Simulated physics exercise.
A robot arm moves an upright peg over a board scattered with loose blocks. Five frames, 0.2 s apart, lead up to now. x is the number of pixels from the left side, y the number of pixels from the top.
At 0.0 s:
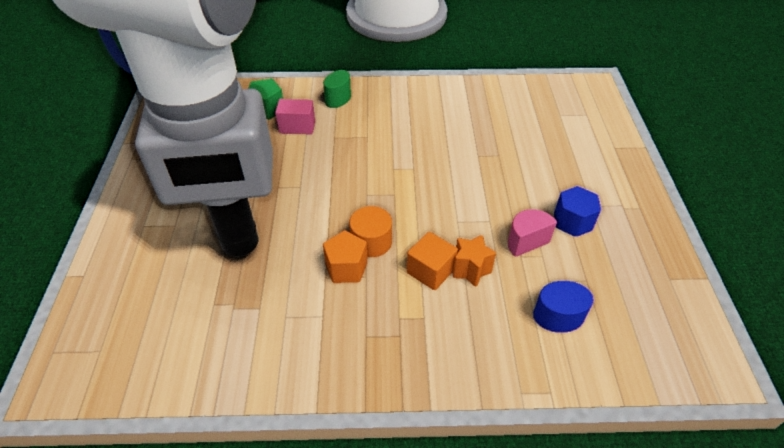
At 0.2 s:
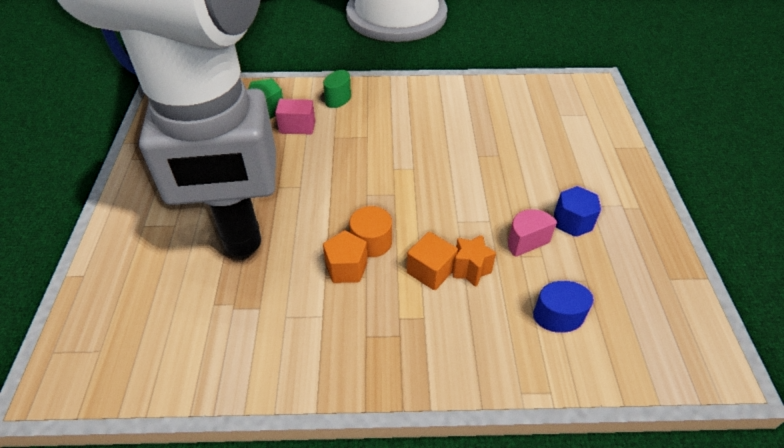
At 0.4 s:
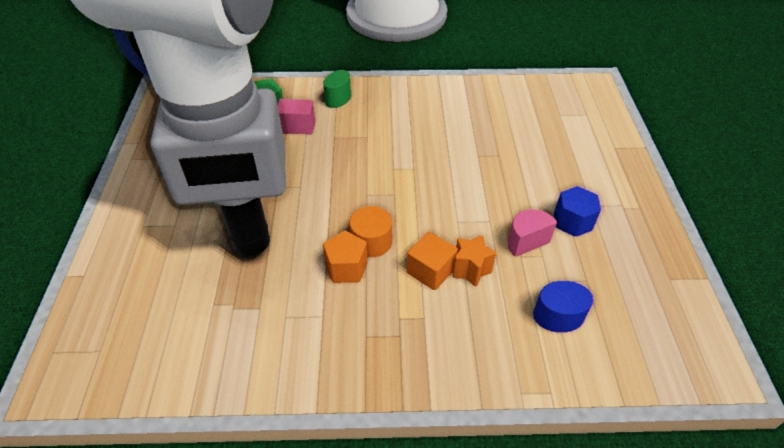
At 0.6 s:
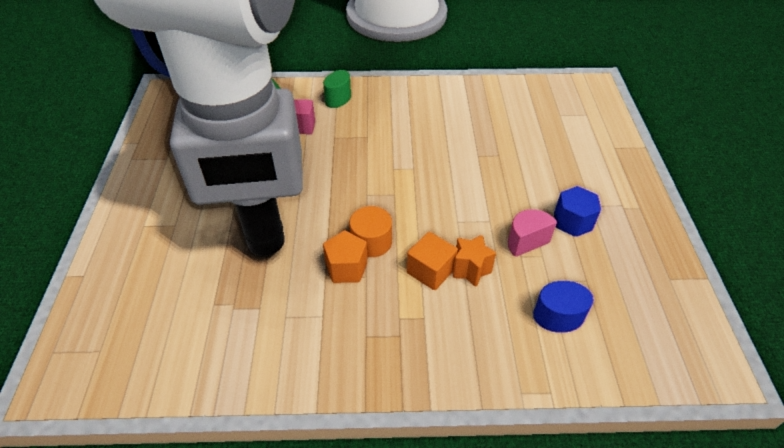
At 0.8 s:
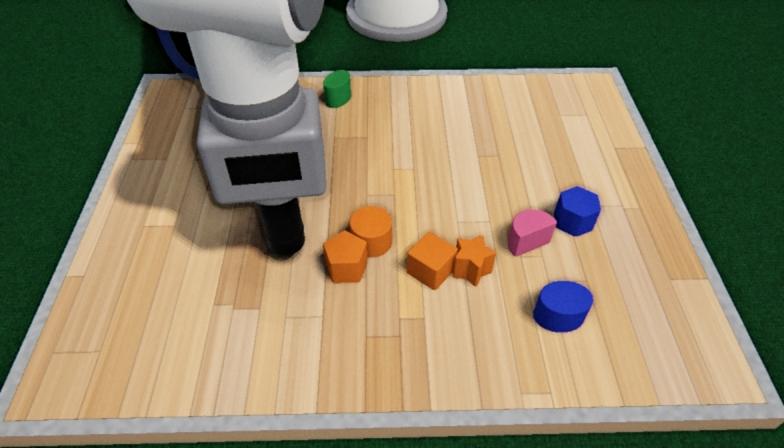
At the start, a robot arm holds a dark upright peg over the left side of a wooden board, left of a cluster of orange blocks. The arm slides the peg slowly to the right, then a little faster, closing much of the gap to the orange pentagon, while the blocks stay still.
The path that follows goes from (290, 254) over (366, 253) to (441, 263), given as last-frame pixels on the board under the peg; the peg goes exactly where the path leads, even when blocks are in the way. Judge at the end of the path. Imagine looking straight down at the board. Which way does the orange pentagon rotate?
Seen from overhead, it turns clockwise.
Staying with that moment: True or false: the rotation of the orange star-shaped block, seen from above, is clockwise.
The claim does not hold.
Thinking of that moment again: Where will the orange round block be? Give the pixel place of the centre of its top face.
Just about (417, 208).
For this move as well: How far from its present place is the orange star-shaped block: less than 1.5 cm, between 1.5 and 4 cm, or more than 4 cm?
From 1.5 to 4 cm.
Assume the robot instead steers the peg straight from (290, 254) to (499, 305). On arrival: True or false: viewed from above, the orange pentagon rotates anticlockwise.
This is false.
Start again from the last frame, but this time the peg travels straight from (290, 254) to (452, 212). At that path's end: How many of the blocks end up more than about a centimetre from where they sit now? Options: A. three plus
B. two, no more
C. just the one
C (just the one)
On the path given first. One third of the way, peg at (340, 242); orange pentagon at (364, 255); orange round block at (376, 220).
Two thirds of the way, peg at (391, 243); orange pentagon at (381, 265), turned 40° clockwise; orange round block at (412, 209).
At the end, peg at (442, 251); orange pentagon at (381, 265), turned 45° clockwise; orange round block at (417, 208); orange square at (470, 266), turned 15° clockwise; orange star-shaped block at (503, 254), turned 45° anticlockwise.
